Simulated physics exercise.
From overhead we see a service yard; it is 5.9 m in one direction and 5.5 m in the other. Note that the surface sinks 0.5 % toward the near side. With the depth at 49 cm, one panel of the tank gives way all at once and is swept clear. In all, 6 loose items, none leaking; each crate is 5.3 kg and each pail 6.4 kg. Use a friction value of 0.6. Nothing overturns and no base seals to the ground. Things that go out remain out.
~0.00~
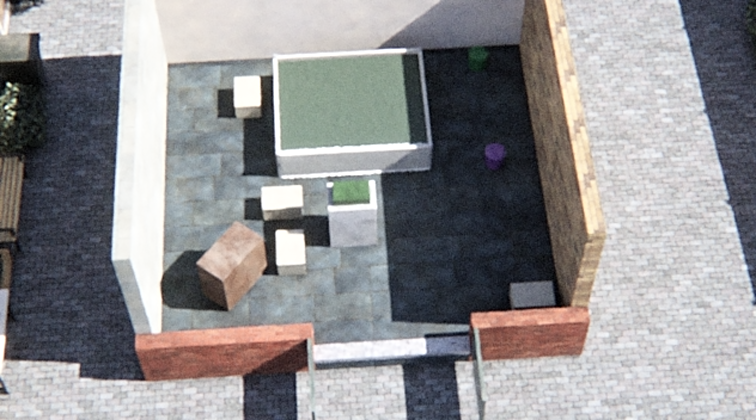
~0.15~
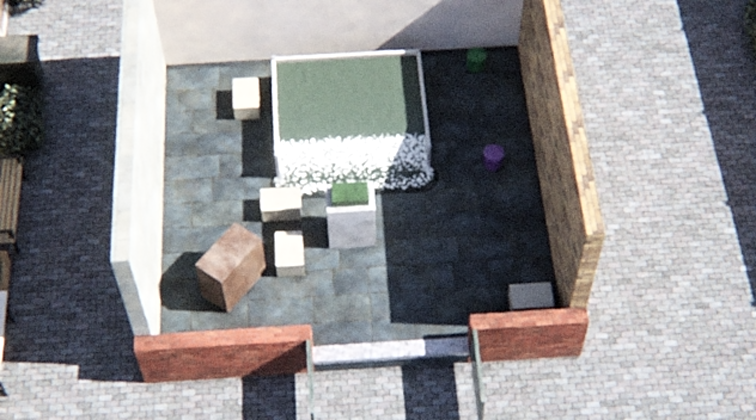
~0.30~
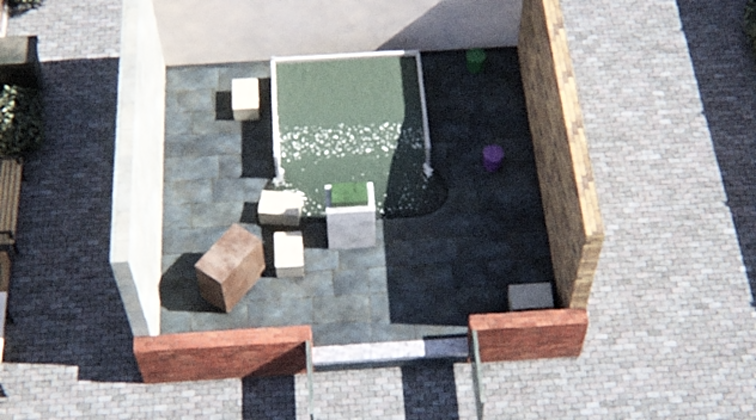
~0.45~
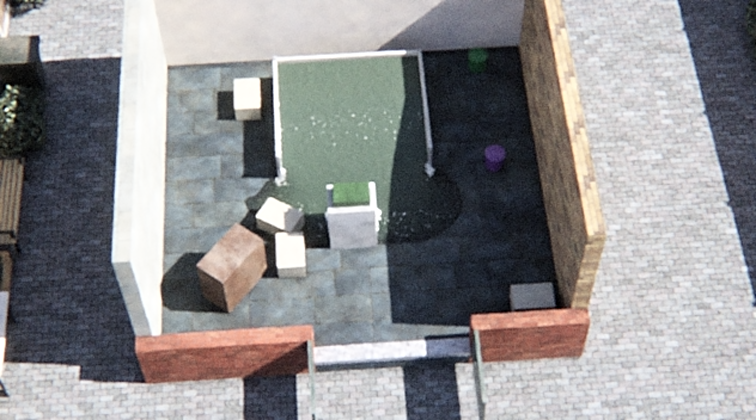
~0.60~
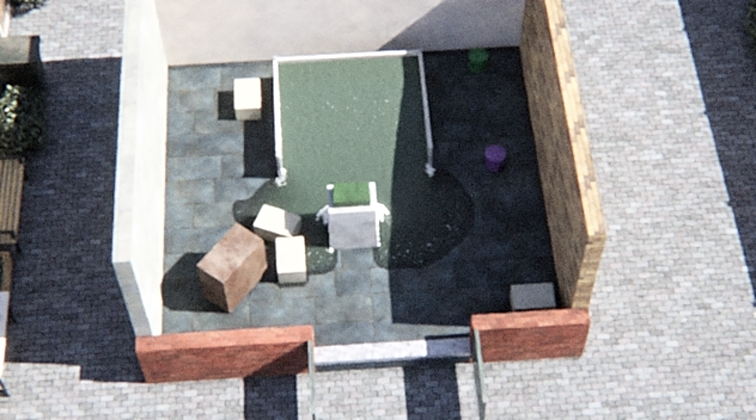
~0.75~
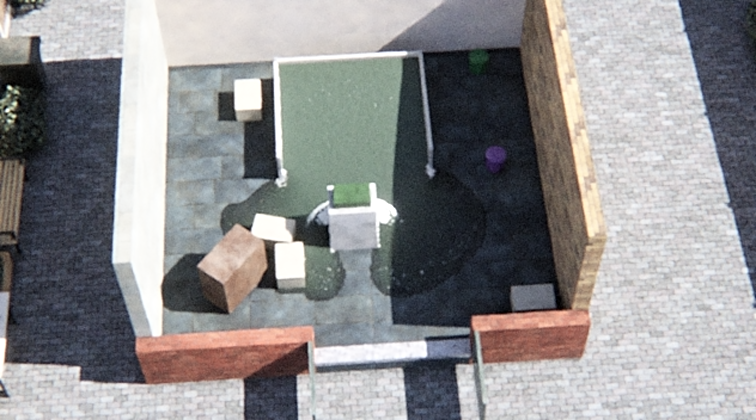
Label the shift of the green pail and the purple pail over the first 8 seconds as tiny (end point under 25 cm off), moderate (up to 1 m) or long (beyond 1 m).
Green pail - tiny, purple pail - tiny.
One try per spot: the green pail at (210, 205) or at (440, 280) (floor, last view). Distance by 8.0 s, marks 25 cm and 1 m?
Try one, it keeps its spot; try two, it is swept a long way.
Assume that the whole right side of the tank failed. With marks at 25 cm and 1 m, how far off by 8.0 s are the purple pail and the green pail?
Purple pail: Washed well away; green pail: Washed well away.
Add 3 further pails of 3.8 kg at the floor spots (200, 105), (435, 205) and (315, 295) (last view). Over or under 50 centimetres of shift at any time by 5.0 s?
Result, in listed order: Not exceeded / exceeded / exceeded.
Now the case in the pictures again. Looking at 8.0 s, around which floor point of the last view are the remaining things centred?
Averaged position, last view: Near pixel (386, 160).
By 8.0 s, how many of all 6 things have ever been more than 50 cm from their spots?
3 in all.
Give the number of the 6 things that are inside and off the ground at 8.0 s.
Count: 2.
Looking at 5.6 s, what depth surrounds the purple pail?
I'd put it at about 4 cm.
After 1.6 s the green pail is near (479, 56), 0.0 m from its start, aground; the purple pail is near (496, 154), 0.0 m from its start, aground; 0 of 6 are out; 2 afloat.
After 3.6 s the green pail is near (479, 56), 0.0 m from its start, aground; the purple pail is near (496, 154), 0.0 m from its start, aground; 1 of 6 are out; 2 afloat.
After 5.6 s the green pail is near (479, 56), 0.0 m from its start, aground; the purple pail is near (496, 154), 0.0 m from its start, aground; 1 of 6 are out; 2 afloat.
After 8.0 s the green pail is near (479, 56), 0.0 m from its start, aground; the purple pail is near (496, 154), 0.0 m from its start, aground; 2 of 6 are out; 2 afloat.
